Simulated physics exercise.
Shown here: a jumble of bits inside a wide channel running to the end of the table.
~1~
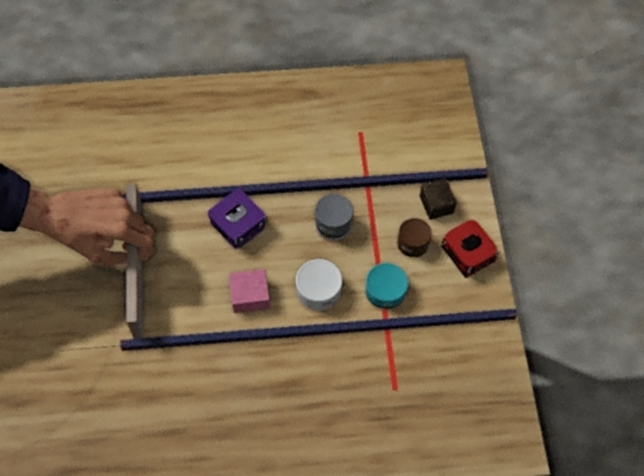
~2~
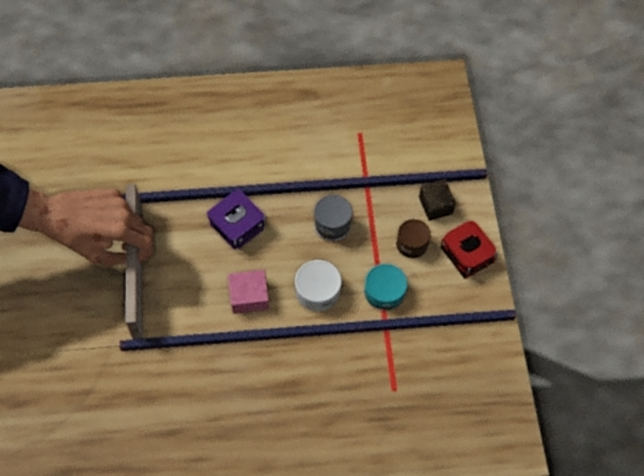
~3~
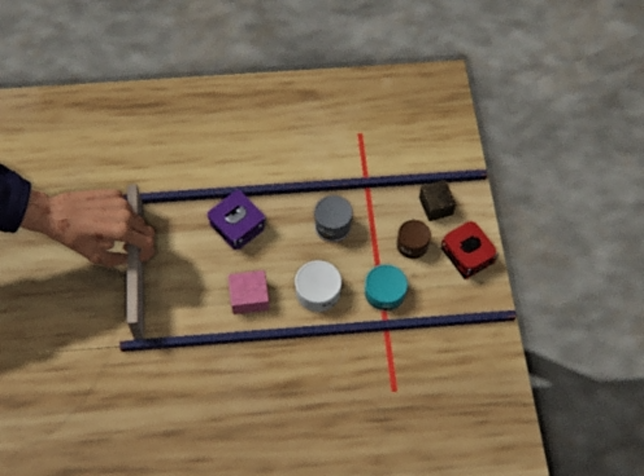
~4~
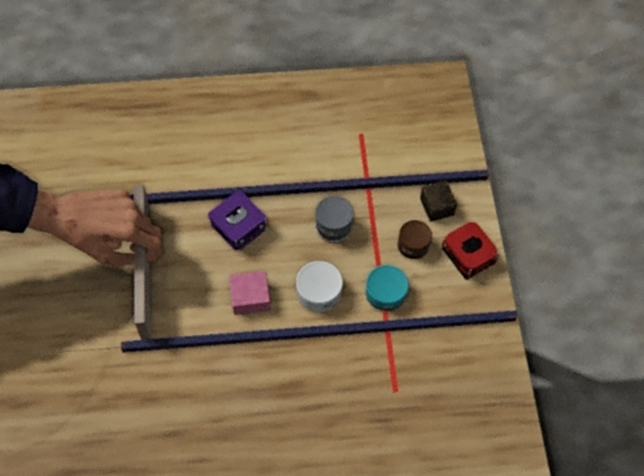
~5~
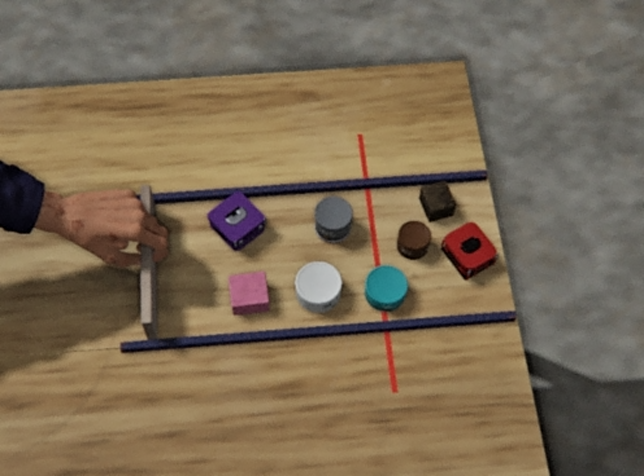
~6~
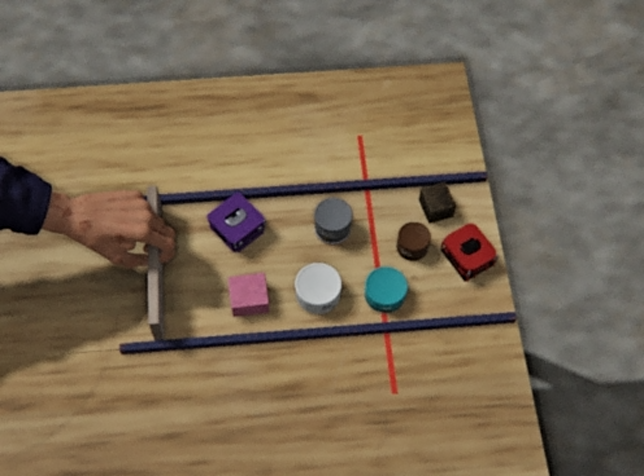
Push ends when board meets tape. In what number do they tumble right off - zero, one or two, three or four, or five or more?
Fallen: Nil.
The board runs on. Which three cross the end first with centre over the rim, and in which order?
In order: The turquoise tub, then the red case, then the black block.
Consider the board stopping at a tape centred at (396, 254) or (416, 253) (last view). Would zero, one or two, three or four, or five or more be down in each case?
Count at position one: None at all; at position two: One or two.
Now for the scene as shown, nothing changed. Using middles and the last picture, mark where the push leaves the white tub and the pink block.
They come to rest around (440, 280) and (399, 284).
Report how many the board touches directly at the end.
At rest, 2 are in contact.
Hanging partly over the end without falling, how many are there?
It would come to 0.
A little later, none off yet; red case at rest near (469, 252); black block at rest near (437, 203); brown tub at rest near (413, 242).
When it is over, the number that fall off is zero.
